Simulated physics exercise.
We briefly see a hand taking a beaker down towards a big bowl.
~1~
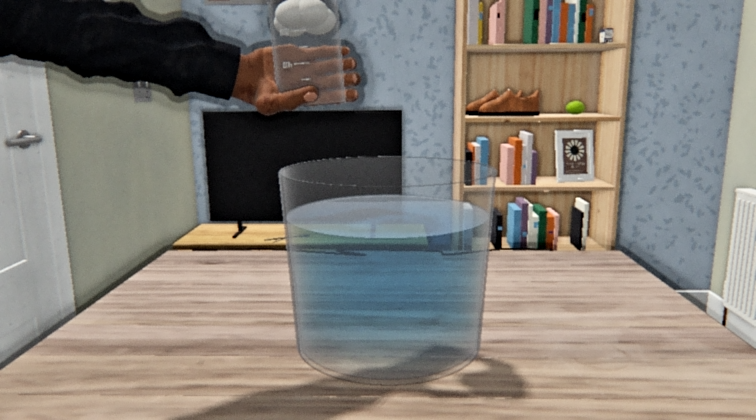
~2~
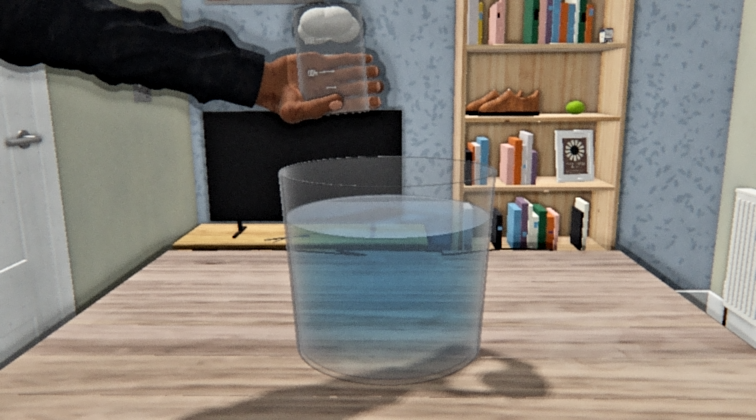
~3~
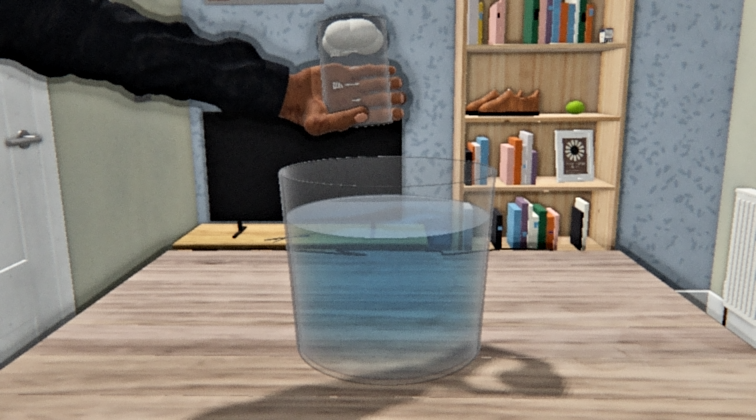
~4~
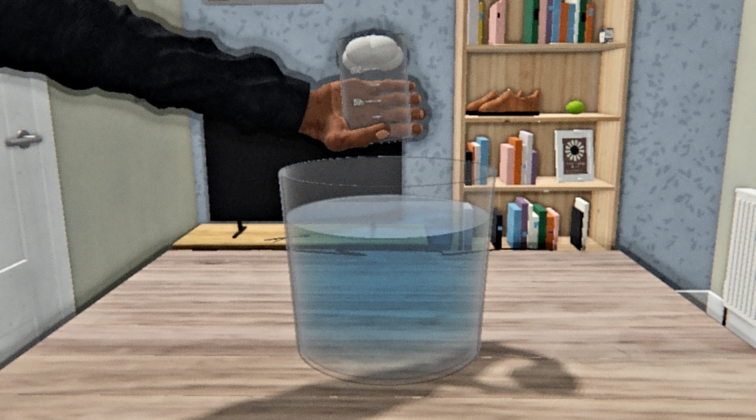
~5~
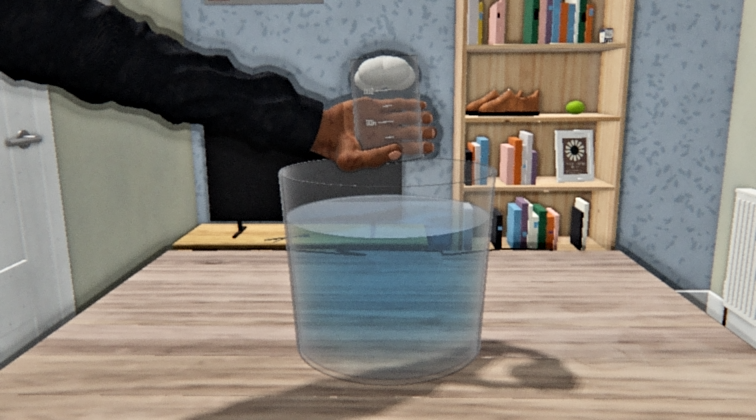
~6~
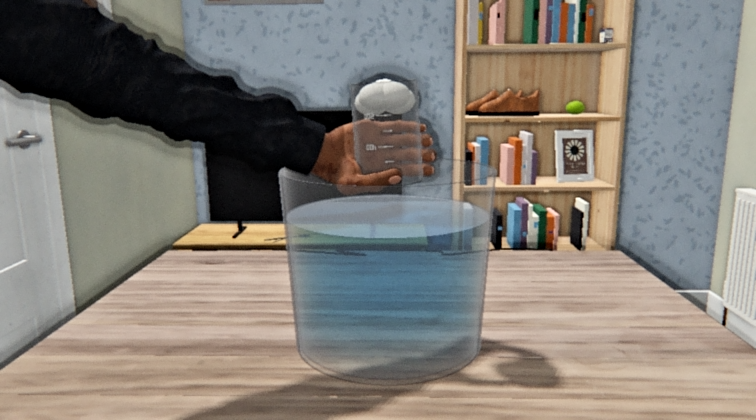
A hand lowering an upturned clear beaker with white paper towel inside, moving rightward and down over a big bowl of water.
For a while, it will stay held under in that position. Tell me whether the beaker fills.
The beaker does not fill.
Shortly, the beaker enters the water.
Then, air is trapped inside and holds the level down.
At the finish, the beaker is under, still full of air, and the paper towel is dry.
